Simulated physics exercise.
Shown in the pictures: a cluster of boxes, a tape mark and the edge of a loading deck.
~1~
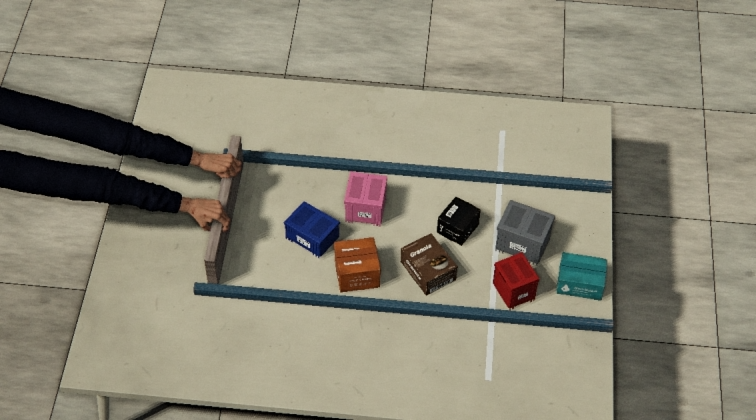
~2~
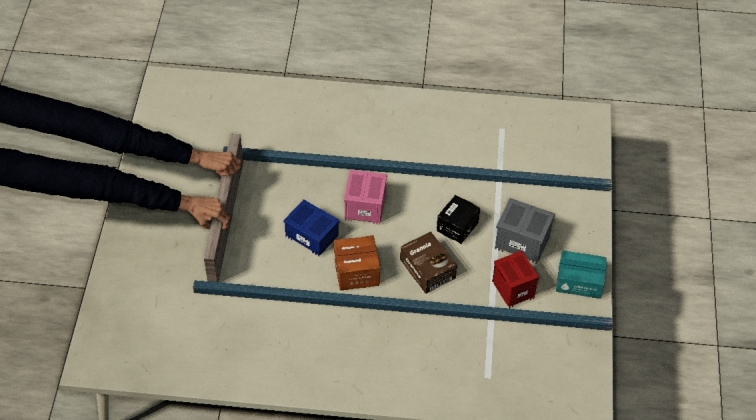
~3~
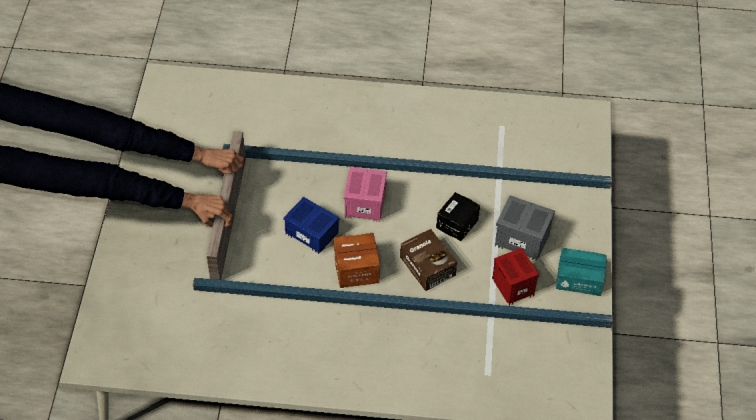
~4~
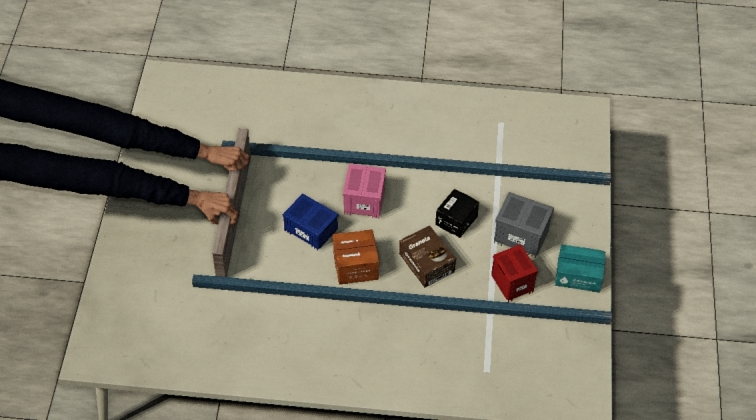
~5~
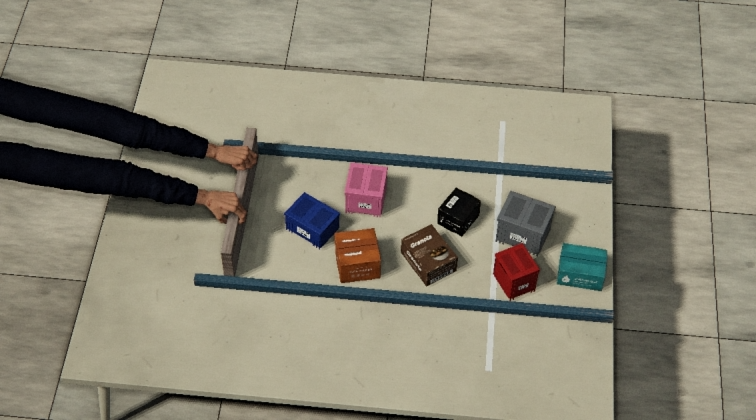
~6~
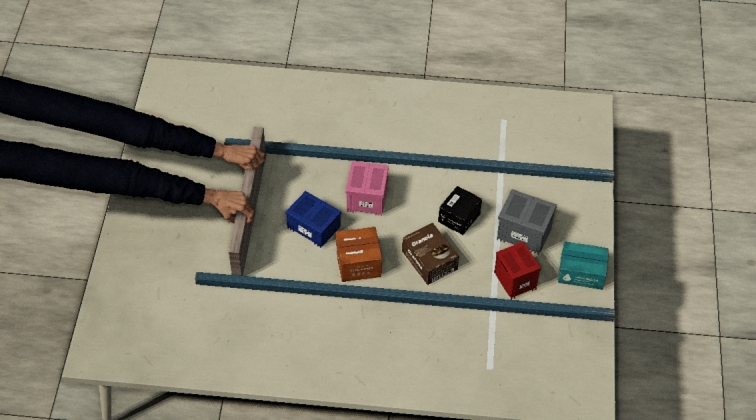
A wooden plank, gripped by two hands in dark sleeves, slides slowly a short way to the right between two blue rails on a pale table. Ahead of it, the blue, pink, orange, brown, black, grey, red and turquoise boxes stay practically still around a white tape line, with a gap still separating them from the plank.
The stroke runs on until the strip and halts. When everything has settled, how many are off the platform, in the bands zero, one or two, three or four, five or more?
Off the platform: One or two.
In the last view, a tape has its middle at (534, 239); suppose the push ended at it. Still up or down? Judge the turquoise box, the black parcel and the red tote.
Well, the turquoise box leaves the top, the black parcel hangs in there, and the red tote leaves the top.
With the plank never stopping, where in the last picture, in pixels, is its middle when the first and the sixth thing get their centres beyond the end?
(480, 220) and (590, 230).
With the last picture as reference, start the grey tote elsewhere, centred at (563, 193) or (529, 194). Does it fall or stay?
Observed in order: Try one, it keeps its spot; try two, it keeps its spot.
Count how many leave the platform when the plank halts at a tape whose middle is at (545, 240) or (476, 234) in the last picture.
In order, 3 and 0.
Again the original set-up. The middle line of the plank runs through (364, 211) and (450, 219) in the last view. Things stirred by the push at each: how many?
The number moved is 3 and then 8.
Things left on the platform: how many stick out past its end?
It's 1.
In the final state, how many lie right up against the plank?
That number would be 3.
A little later, none off yet; turquoise box at rest near (583, 265); grey tote at rest near (526, 222); red tote at rest near (517, 271).
When it is over, the number that fall off is one or two; down, turquoise box.
